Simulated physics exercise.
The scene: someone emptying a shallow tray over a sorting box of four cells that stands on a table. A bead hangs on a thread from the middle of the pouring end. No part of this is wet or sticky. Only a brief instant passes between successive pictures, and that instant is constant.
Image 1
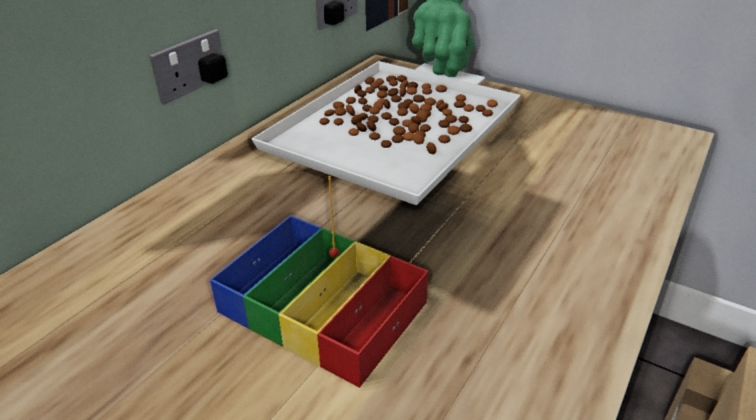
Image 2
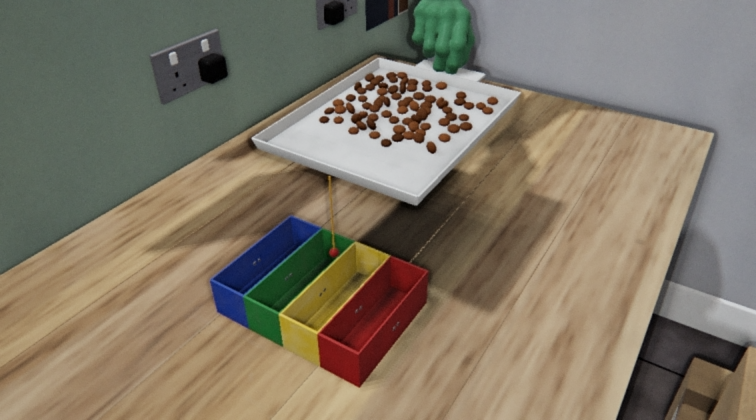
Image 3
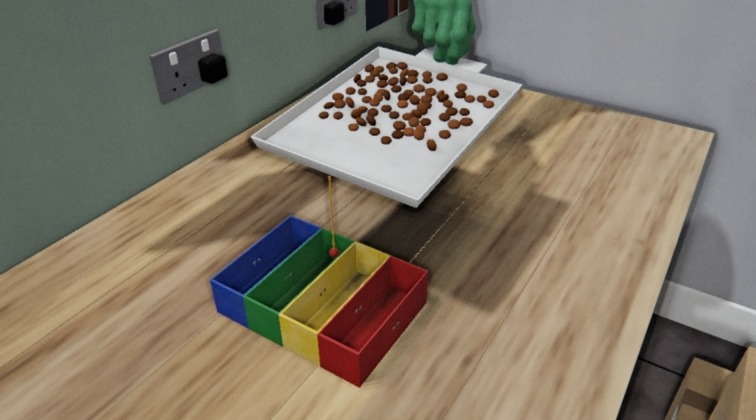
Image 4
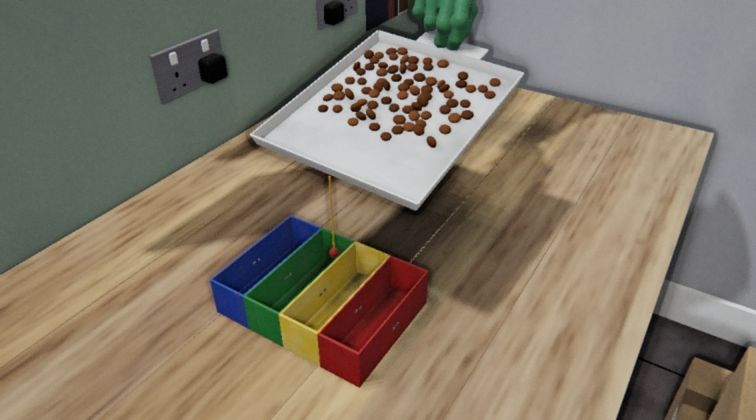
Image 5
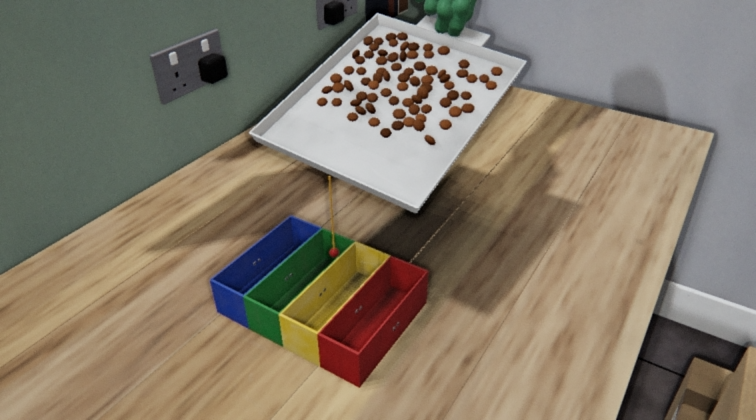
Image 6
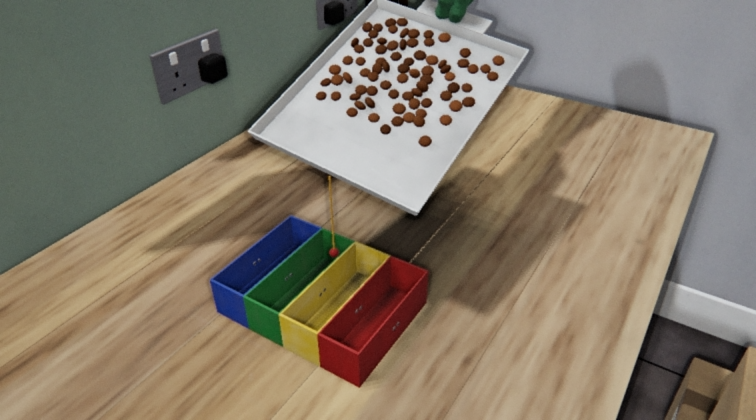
White tray of small brown pieces tilting steadily, its far end raised by a green hand above a four-coloured sorting box.
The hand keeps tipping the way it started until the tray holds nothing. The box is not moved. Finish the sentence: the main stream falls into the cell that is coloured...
The main stream falls into the cell that is coloured red.
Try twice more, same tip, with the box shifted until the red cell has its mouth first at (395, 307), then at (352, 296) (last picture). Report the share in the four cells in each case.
You'd get near 90 percent first and near 40 percent next.
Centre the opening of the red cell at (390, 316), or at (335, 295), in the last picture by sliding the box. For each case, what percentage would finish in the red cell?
Roughly 60% the first time and 20% the second time.
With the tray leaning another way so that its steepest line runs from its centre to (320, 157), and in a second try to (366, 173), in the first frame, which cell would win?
First try: That blue cell; second try: The red cell.
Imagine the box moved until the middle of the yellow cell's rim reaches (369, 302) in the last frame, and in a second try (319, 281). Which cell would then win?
First the cell in yellow, then red.
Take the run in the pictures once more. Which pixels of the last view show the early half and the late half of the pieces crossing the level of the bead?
First around (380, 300), afterwards around (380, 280).
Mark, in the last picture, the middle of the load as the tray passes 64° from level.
I'd put the middle of the pieces at roughly (390, 182).
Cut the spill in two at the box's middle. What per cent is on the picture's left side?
It amounts to some 10 percent.
Soon, tray tipped steeply; nearly all on the tray; a small part falling or outside the box.
A while on, tray tipped past a quarter turn; a small part on the tray; about half in the red cell; a small part in the yellow cell; about a third falling or outside the box.
Towards the end, tray tipped past a quarter turn; about half in the red cell; a small part in the yellow cell; about a third falling or outside the box.
Finally, tray tipped past a quarter turn; about half in the red cell; a small part in the yellow cell; none in the green cell; none in the blue cell; about a third outside the box.
